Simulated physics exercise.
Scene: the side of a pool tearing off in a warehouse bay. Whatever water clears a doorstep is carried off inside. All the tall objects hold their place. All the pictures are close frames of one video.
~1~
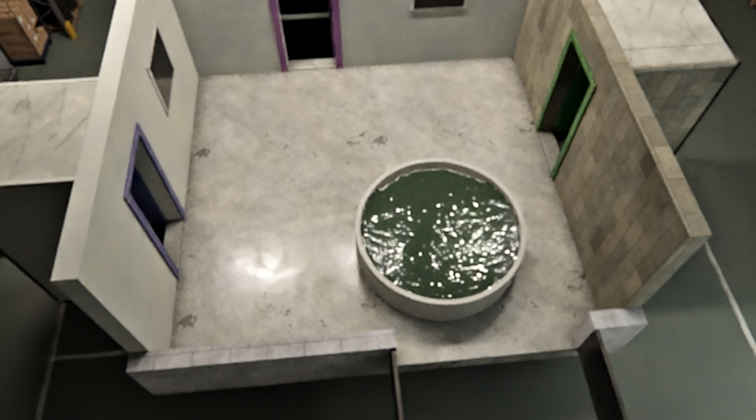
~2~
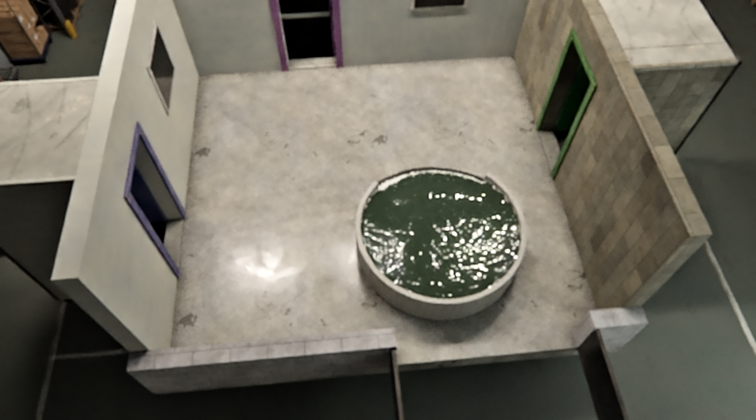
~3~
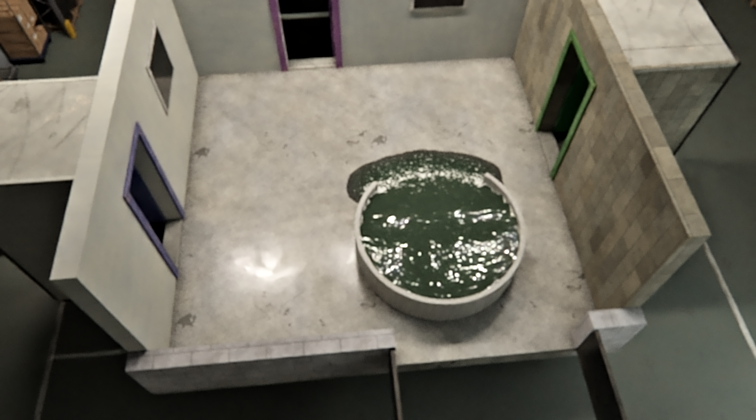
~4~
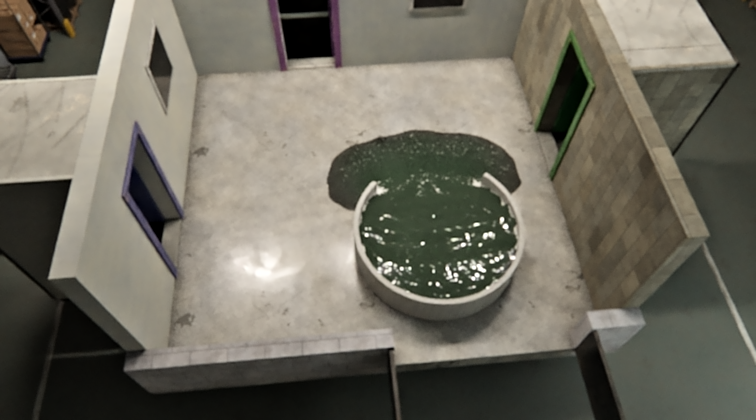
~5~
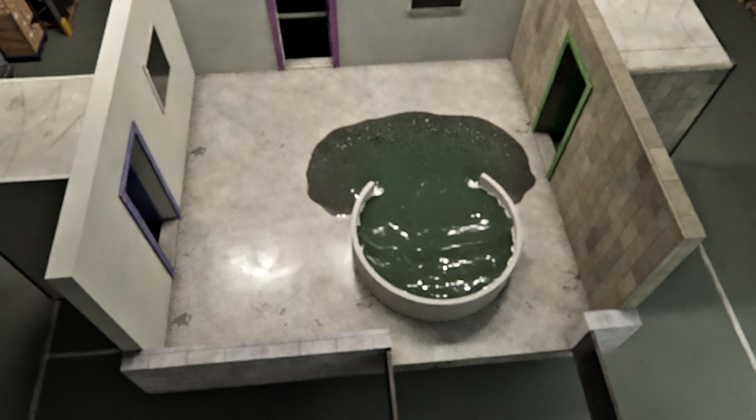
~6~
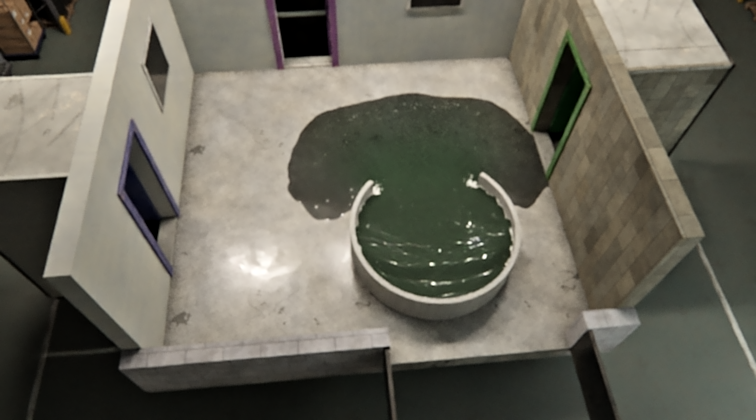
In a warehouse bay, a round pool's far side opens and green water spreads across the floor.
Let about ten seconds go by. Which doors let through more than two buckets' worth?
Outcome: The green door is swamped; the blue door is not swamped; the purple door is swamped.
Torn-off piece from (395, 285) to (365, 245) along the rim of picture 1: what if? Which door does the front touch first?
The door marked blue.
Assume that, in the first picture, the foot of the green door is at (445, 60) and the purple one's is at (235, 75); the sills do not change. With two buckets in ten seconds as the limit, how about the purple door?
As I see it, the purple door gets past the mark.
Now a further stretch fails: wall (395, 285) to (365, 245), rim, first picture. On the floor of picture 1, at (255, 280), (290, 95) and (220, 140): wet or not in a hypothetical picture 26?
Taken one by one: Sodden, then unaffected, then sodden.
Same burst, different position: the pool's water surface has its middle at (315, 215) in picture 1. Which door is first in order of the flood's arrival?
First: The purple door.
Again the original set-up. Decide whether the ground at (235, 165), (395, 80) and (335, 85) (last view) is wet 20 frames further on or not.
Result, in order: Unflooded / waterlogged / waterlogged.
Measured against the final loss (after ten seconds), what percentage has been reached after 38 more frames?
Approximately 45 in a hundred, I think.
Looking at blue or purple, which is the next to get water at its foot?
The one in purple.
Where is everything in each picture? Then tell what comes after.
Still water in the pool at (440, 228), in the first picture.
Water pours out on the pool's far side and has run to a hidden place, in the second picture.
The front is at (492, 169), out from the gap on the pool's far side, in the third picture.
Water pours out on the pool's far side and has run to (507, 162), in the fourth picture.
Water pours out on the pool's far side and has run to (320, 149), in the fifth picture.
Water pours out on the pool's far side and has run to (308, 132), in the sixth picture.
A moment on, water covers 45 % of the floor; the green door under two buckets in, the blue door not reached, the purple door wet at the sill, nothing in.
Next, water covers 45 % of the floor; the green door under two buckets in, the blue door not reached, the purple door over two buckets in.
Then, water covers 45 % of the floor; the green door under two buckets in, the blue door not reached, the purple door over two buckets in.
Later, water covers 85 % of the floor; the green door over two buckets in, the blue door wet at the sill, nothing in, the purple door far over two buckets in.
In the end, water covers 100 % of the floor; the green door over two buckets in, the blue door wet at the sill, nothing in, the purple door far over two buckets in.
